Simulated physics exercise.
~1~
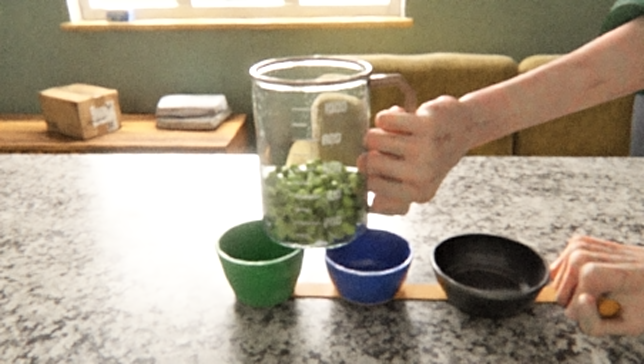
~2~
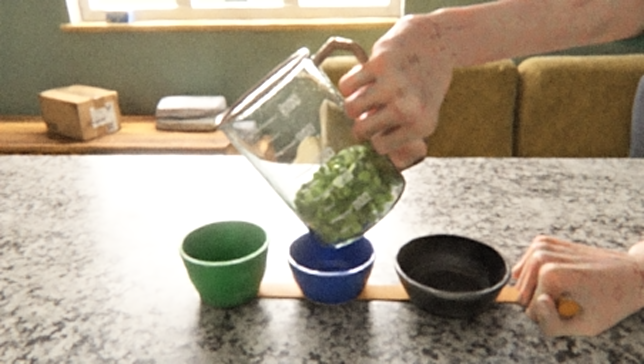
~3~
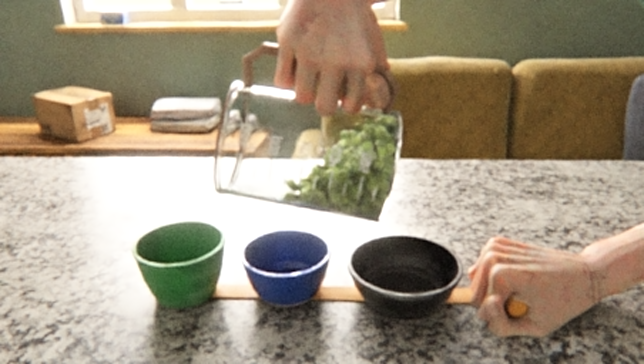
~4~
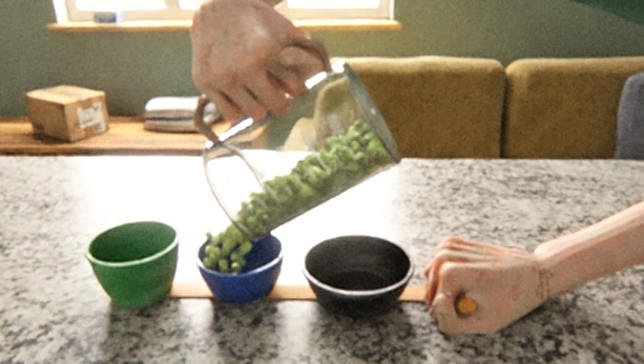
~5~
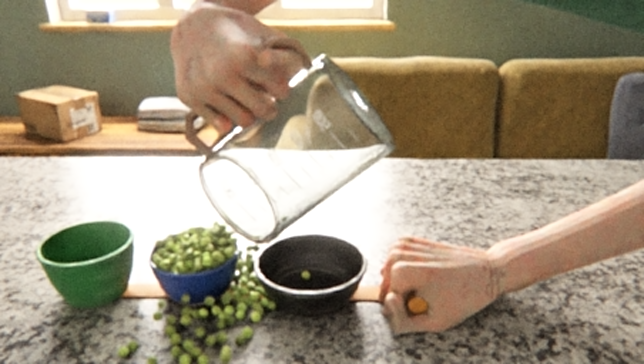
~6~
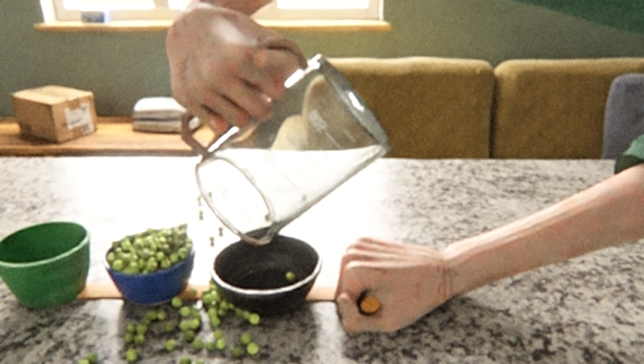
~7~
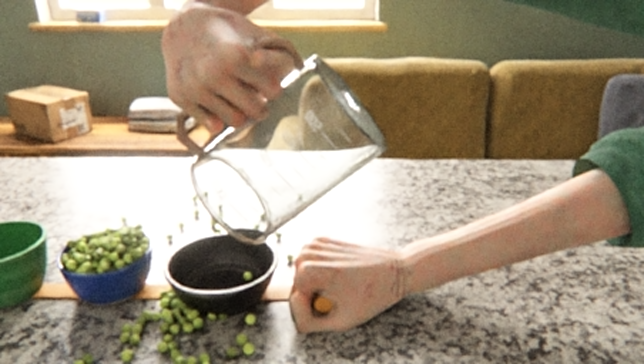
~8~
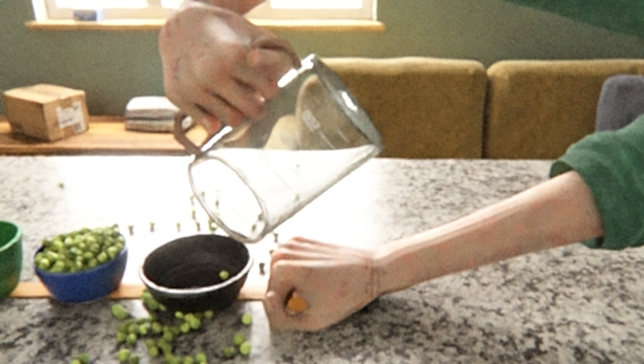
On a speckled counter, a hand pours peas into a sliding blue bowl, spilling some.
